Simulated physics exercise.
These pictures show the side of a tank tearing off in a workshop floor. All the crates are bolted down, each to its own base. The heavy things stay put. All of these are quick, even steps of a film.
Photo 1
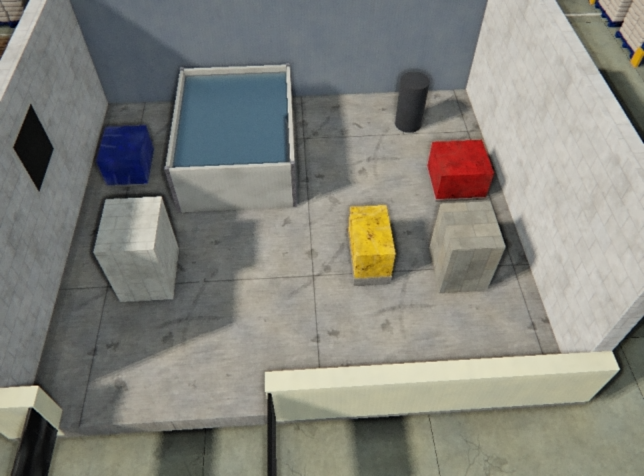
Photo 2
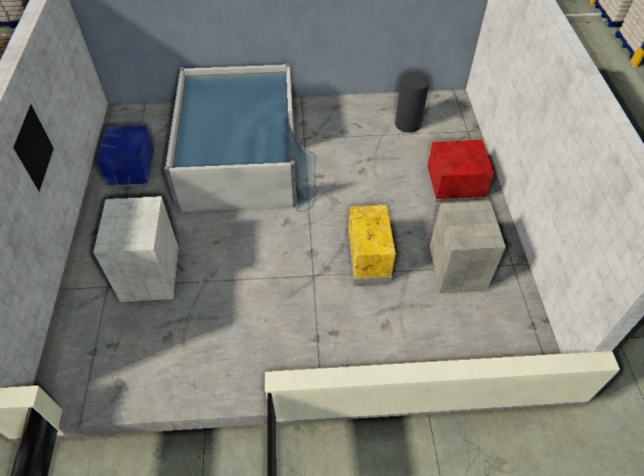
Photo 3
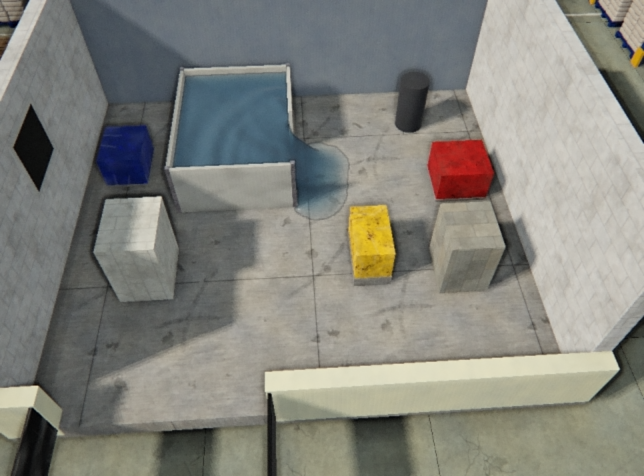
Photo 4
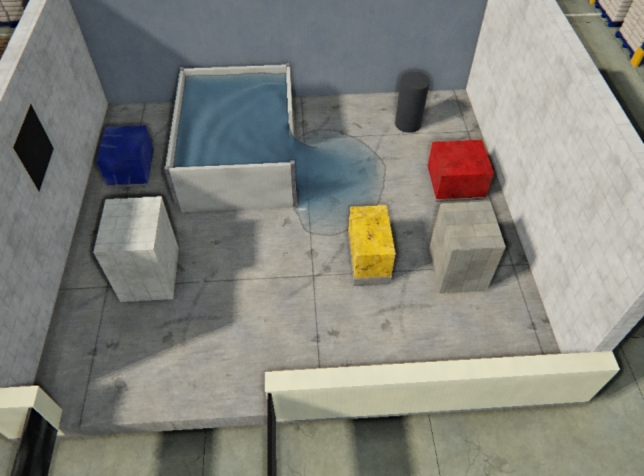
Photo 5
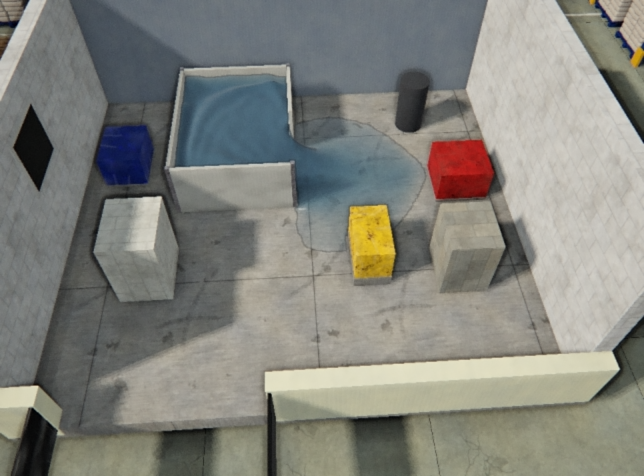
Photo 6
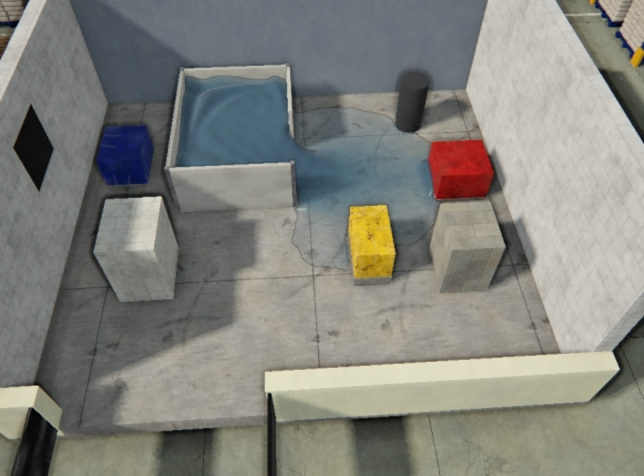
On a workshop floor, a water tank stands whole and still among blue, white, yellow, red and grey blocks and a dark cylinder. Its right side opens and water pours out through the gap, spreading rightward across the floor in a widening pool that reaches the yellow block, then the red one.
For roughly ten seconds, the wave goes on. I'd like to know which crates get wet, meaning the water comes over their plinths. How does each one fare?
The red crate does get wet. The blue crate does get wet. The yellow crate does get wet.
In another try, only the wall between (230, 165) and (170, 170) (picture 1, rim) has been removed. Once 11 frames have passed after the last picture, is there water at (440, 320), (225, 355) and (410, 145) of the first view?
Read off point by point, the answer is not soaked, soaking, not soaked.
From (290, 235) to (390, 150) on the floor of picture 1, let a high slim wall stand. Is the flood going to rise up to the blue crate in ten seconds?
As for the blue crate, it gets flooded.
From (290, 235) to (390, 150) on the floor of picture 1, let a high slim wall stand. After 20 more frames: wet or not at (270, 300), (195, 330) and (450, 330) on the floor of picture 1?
As listed: Dry, wet, no water.
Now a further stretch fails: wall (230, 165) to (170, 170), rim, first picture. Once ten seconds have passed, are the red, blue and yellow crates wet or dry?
Here's how it goes: The red is swamped, the blue is swamped, and the yellow is left untouched.
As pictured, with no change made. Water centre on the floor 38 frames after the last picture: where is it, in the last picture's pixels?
Centre: Close to (338, 191).
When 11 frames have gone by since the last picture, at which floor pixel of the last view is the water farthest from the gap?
My guess is roughly (563, 378).
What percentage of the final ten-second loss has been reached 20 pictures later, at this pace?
Result, approximate: 0 per cent.
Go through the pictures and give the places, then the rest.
The first picture shows the water tank at (233, 117) is whole and still.
In the second picture, the front is at (300, 209), out from the gap at (291, 163).
In the third picture, the front is at (338, 153), out from the gap at (291, 166).
In the fourth picture, the front is at (381, 166), out from the gap at (291, 167).
In the fifth picture, water pours out at (291, 167) and has run to (420, 172).
In the sixth picture, water pours out at (291, 167) and has run to a hidden place.
A moment on, water covers 30 % of the floor; the red crate water round its plinth, the blue crate not reached, the yellow crate water round its plinth.
Next, water covers 45 % of the floor; the red crate water round its plinth, the blue crate not reached, the yellow crate water round its plinth.
Then, water covers 55 % of the floor; the red crate water round its plinth, the blue crate not reached, the yellow crate water round its plinth.
Later, water covers 85 % of the floor; the red crate water round its plinth, the blue crate water round its plinth, the yellow crate water round its plinth.
In the end, water covers 100 % of the floor; the red crate was topped, the blue crate was topped, the yellow crate was topped.
